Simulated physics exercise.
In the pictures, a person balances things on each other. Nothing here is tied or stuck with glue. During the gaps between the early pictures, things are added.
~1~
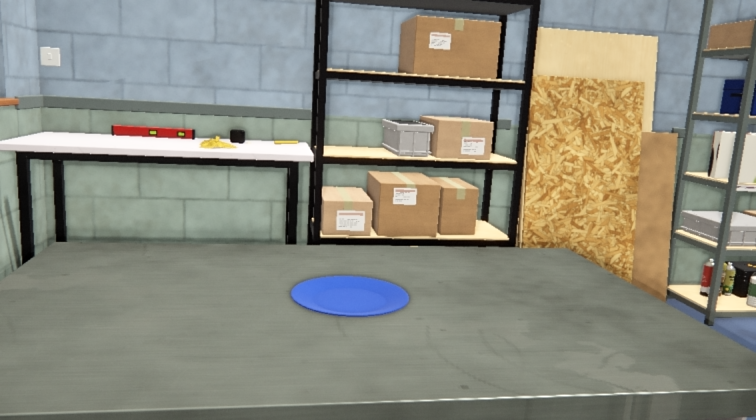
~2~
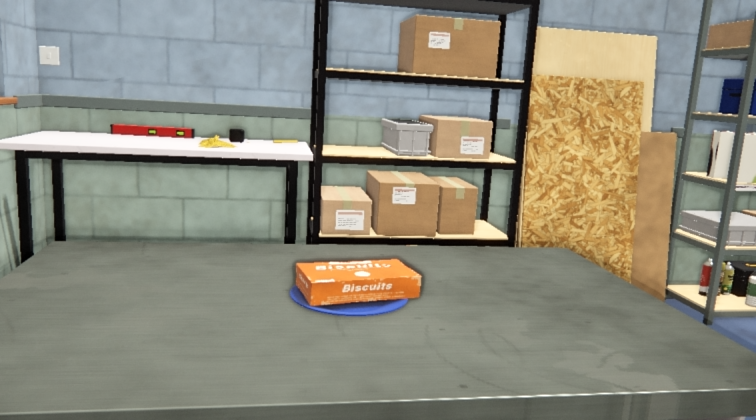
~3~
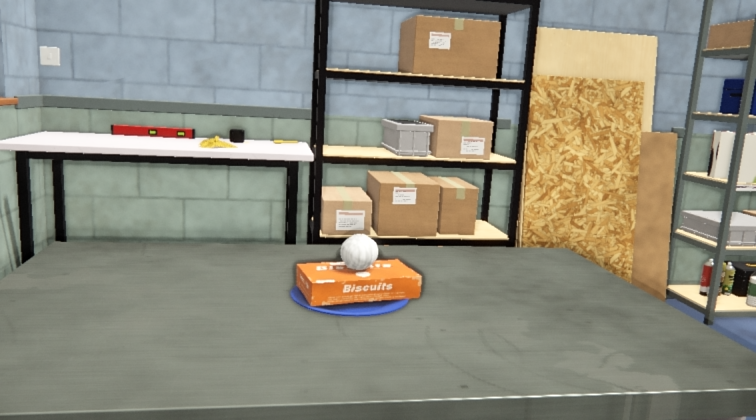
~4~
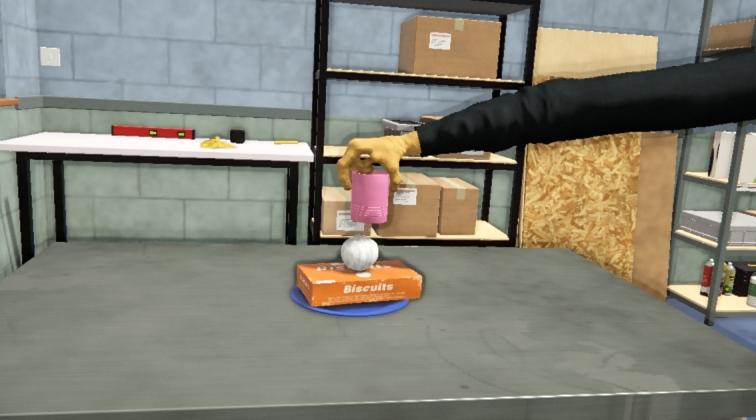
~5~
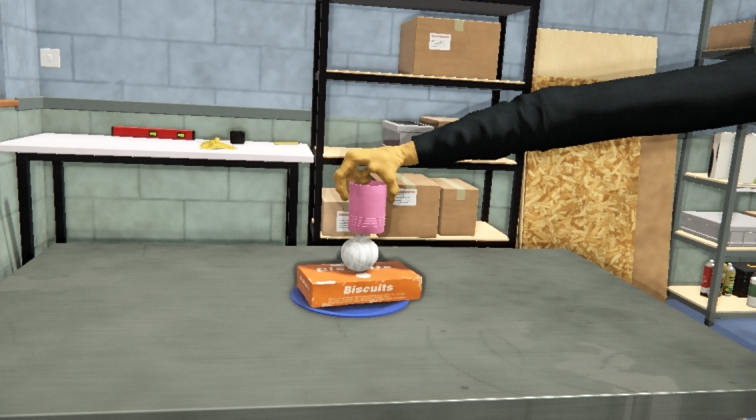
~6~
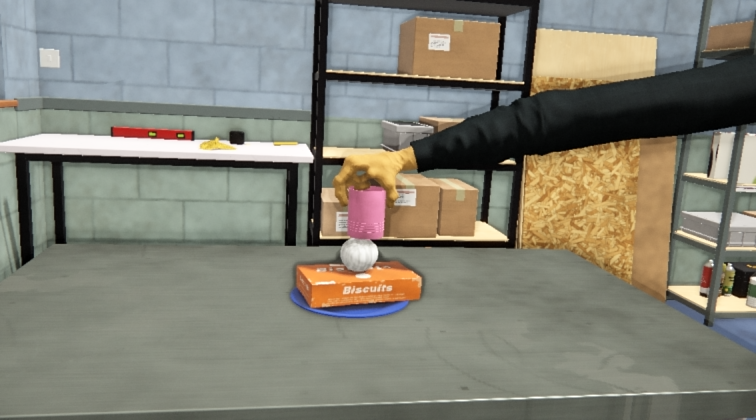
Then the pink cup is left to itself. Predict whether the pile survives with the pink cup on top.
At least one thing drops.
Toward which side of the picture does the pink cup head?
Its movement is toward the right.
Then, 0.40 s past the last view, pink cup now fallen.
Then, 0.50 s past the last view, things are still on the move.
Finally, fallen, pink cup; the other 3 still in place. Final places as the last picture's camera would see them, pink cup near (407, 254). The pile gives way.
